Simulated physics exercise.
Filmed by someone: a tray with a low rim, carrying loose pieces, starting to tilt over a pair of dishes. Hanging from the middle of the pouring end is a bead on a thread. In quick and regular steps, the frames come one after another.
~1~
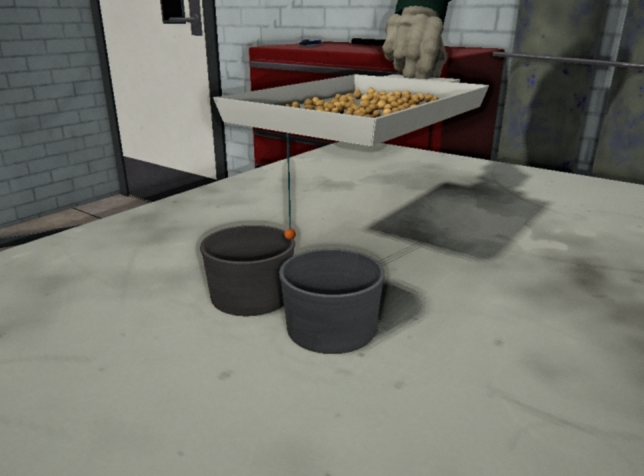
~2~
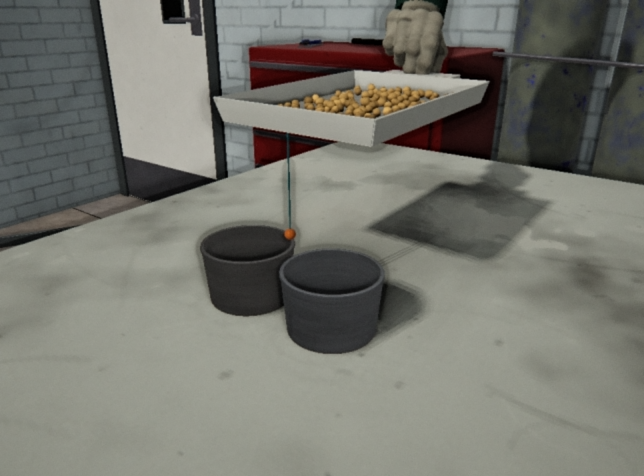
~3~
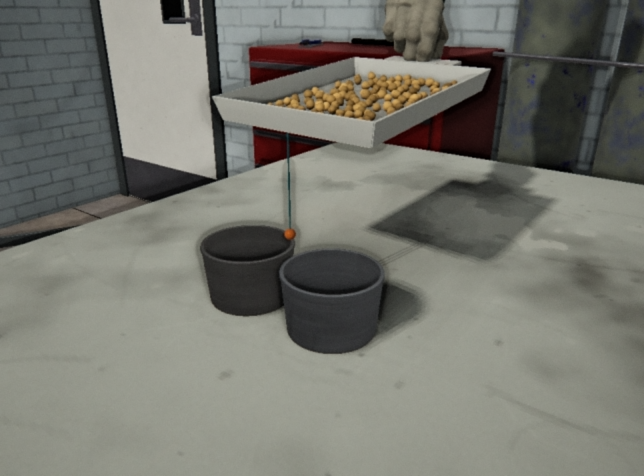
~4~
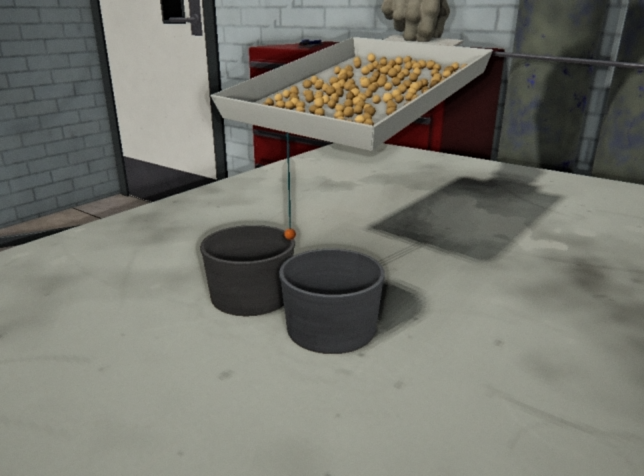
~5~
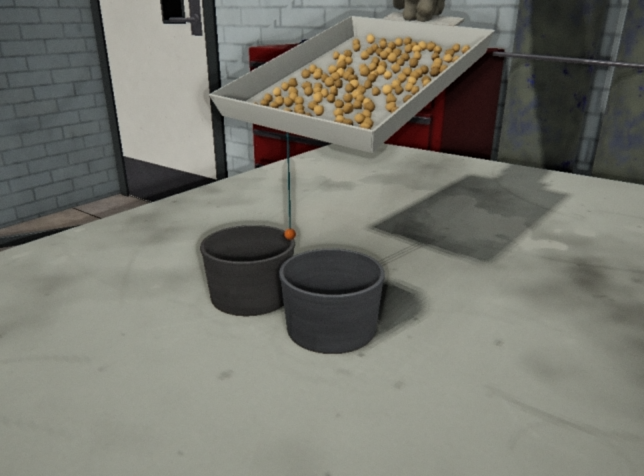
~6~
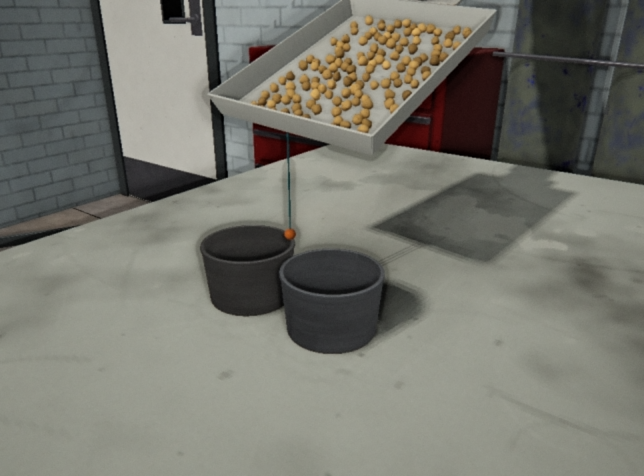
A shallow white tray of tan chickpeas, gripped at its far side by a gloved hand, tilts toward the viewer, its back edge rising steadily and the near right corner dipping lowest while the chickpeas spread apart. Below it, two dark round dishes sit side by side on a pale mottled table, an orange bead hanging still on a thread beside them. The fixed, slightly raised view takes in a red cabinet, a whitish door and brick walls behind.
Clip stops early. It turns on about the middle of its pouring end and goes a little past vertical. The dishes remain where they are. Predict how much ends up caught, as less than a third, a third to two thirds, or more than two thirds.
Prediction: A third to two thirds.
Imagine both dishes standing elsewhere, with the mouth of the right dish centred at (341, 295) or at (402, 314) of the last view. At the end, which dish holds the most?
On the first try it would be the one on the right, and on the second the one on the left.
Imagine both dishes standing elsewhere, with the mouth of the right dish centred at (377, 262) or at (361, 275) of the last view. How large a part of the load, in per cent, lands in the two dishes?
Trial 1 10%, trial 2 50%.
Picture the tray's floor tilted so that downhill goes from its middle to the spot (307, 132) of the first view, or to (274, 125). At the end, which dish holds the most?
On the first try it would be the one on the right, and on the second the one on the left.
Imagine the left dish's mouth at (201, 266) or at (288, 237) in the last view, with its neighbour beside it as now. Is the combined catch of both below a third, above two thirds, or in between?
Position 1 - between a third and two thirds; position 2 - less than a third.
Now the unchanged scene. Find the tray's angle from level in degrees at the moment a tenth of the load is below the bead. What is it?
Around 90°, give or take.
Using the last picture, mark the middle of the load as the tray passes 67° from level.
Near (328, 109).
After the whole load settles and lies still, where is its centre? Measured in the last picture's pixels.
About (319, 332).
Soon after the last picture, tray tipped steeply; nearly all on the tray; a stray few in the air.
A little later, tray tipped past a quarter turn; about half on the tray; about a quarter in the right dish; a small part outside both; about a quarter in the air.
Later still, tray tipped past a quarter turn; about half in the right dish; about half outside both.
At rest, tray tipped past a quarter turn; about half in the right dish; none in the left dish; about half outside both.
